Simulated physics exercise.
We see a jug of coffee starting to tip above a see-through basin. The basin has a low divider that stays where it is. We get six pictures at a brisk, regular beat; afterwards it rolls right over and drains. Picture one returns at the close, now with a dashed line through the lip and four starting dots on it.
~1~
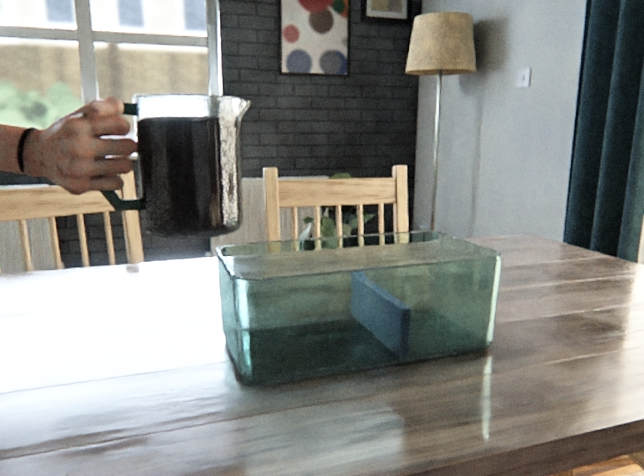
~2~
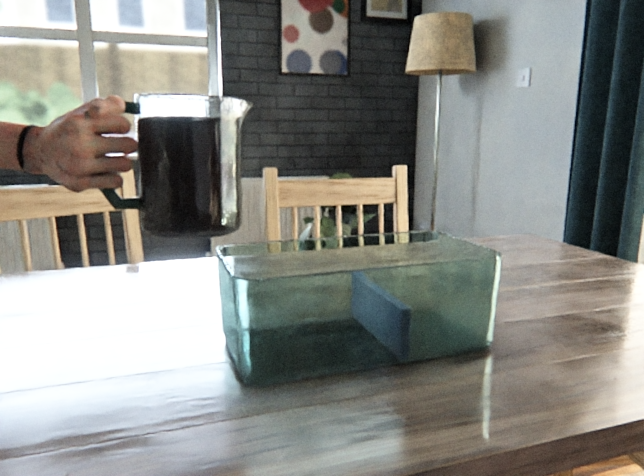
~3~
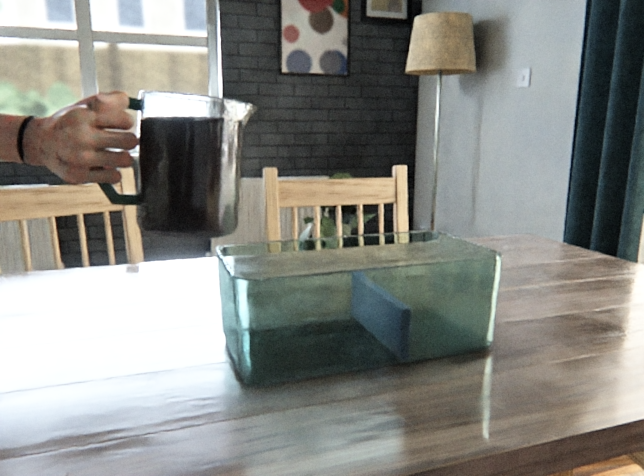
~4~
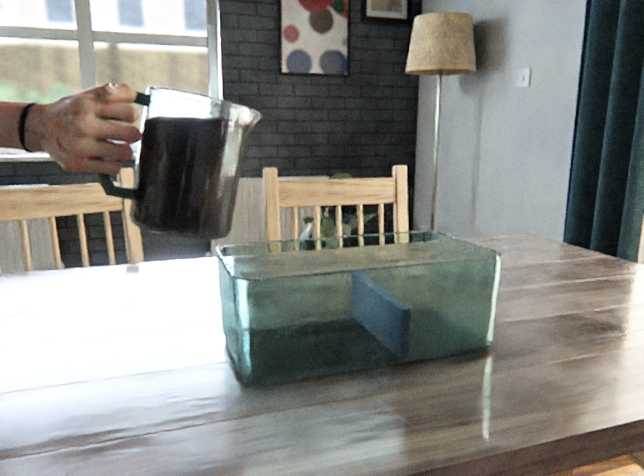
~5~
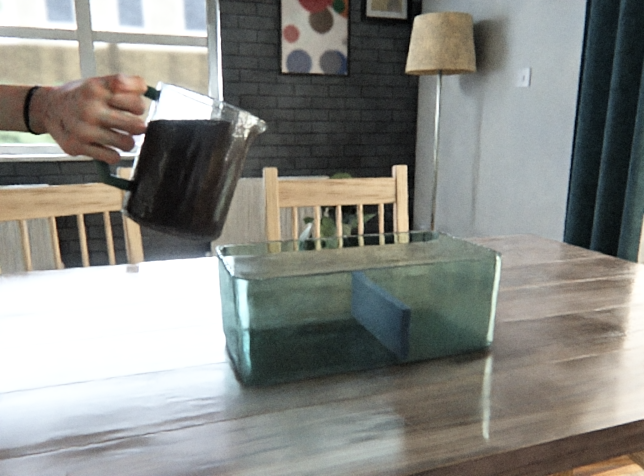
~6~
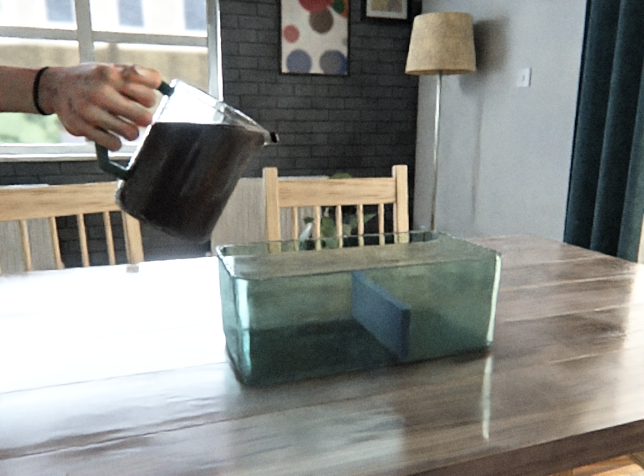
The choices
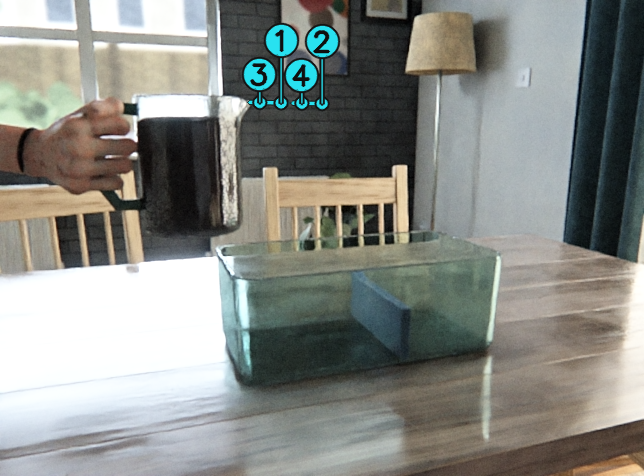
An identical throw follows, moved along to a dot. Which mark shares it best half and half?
Use dot 2.
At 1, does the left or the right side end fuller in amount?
More ends on the left.
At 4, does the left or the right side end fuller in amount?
The left side.
On the marked copy, 1 at (281, 102); 2 at (322, 103); 3 at (259, 102); 4 at (301, 103).
Choosing 1, about 97 % ends left of the wall and 2 % right of it.
Choosing 2, about 52 % ends left of the wall and 48 % right of it.
Choosing 3, about 95 % ends left of the wall and 3 % right of it.
Choosing 4, about 88 % ends left of the wall and 11 % right of it.
